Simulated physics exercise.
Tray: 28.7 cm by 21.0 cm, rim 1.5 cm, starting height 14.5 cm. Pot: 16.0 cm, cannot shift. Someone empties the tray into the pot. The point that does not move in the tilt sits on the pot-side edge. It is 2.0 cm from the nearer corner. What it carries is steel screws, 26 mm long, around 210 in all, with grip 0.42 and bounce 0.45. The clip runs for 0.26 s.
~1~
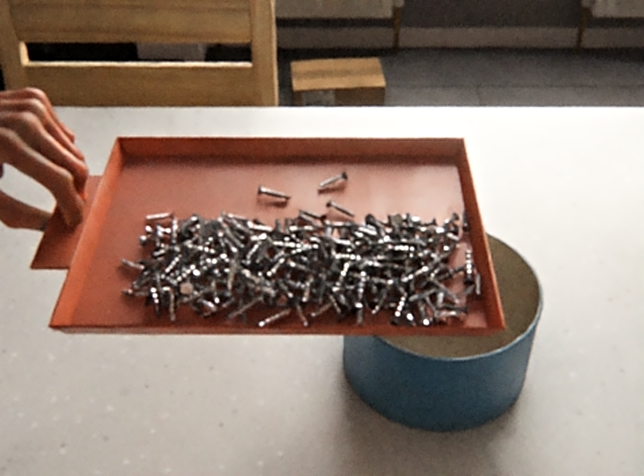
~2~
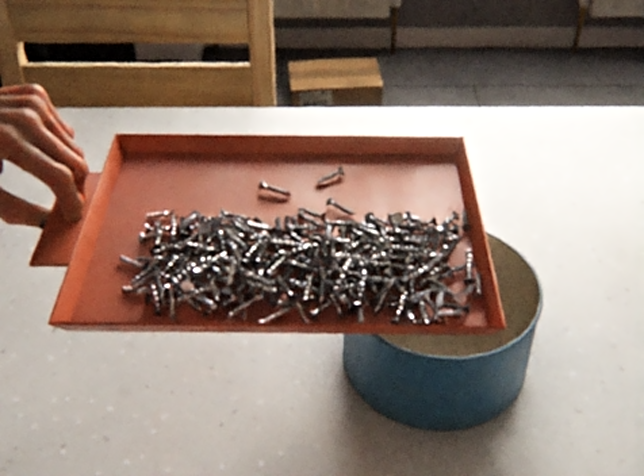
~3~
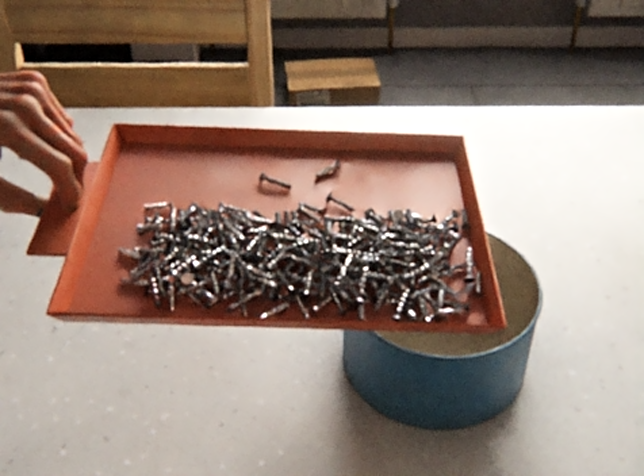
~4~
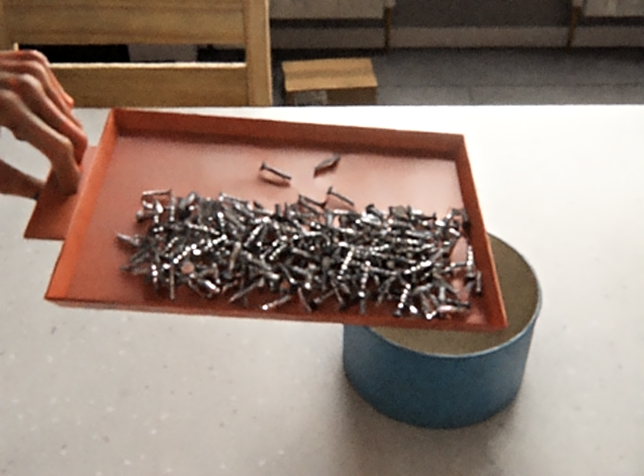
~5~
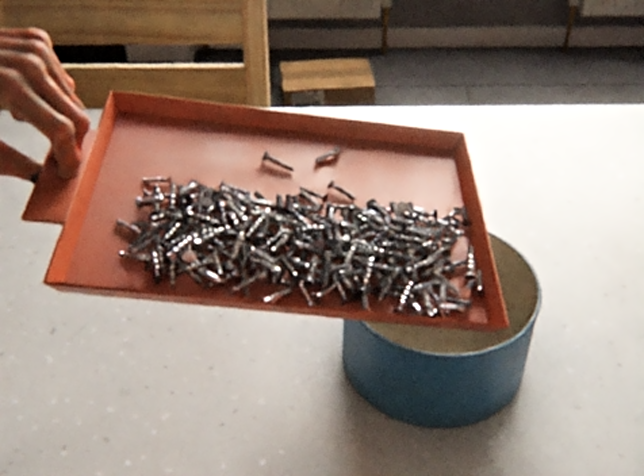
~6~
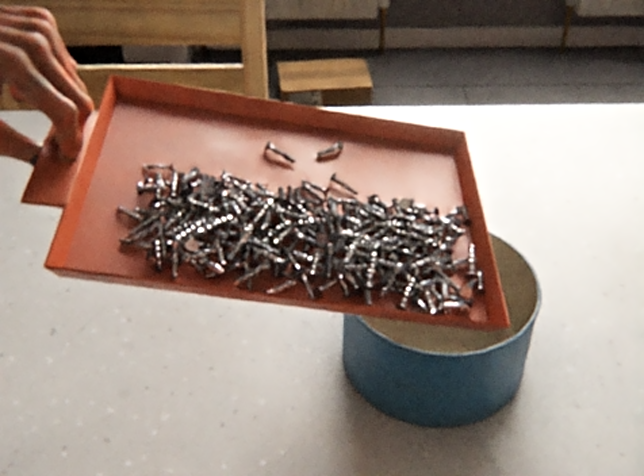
Orange tray of steel screws tilting gradually as a hand raises its left end, right front corner over a blue pot.
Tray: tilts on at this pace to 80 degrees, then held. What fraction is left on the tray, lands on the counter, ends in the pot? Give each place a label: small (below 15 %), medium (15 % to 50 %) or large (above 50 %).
Shares by place: Tray small, counter large, pot medium.
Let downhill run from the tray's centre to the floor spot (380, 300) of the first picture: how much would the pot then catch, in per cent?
That would be close to 0 per cent.
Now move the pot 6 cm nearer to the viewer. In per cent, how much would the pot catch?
Close to 65 per cent, then.
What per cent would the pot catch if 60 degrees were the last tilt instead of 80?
Pot share: About 30 per cent.
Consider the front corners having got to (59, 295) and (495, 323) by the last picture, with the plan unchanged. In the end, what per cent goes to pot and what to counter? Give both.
You'd end with pot at 0 and counter at 100.
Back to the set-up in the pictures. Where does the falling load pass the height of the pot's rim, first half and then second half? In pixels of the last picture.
Around (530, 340), then around (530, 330).
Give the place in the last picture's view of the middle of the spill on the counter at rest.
Middle of the spill at rest: Roughly (558, 440).
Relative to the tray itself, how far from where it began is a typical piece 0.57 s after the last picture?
Roughly 7 cm.
Then, 0.57 s after the last picture, tilt 44 degrees; the tray holds 95 %, the pot 0 %.
Then, 0.95 s after the last picture, tilt 65 degrees; the tray holds 25 %, the pot 20 %.
Then, 1.42 s after the last picture, tilt 80 degrees; the tray holds 0 %, the pot 35 %.
In the end, tray 0 %, counter 65 %, pot 35 %.
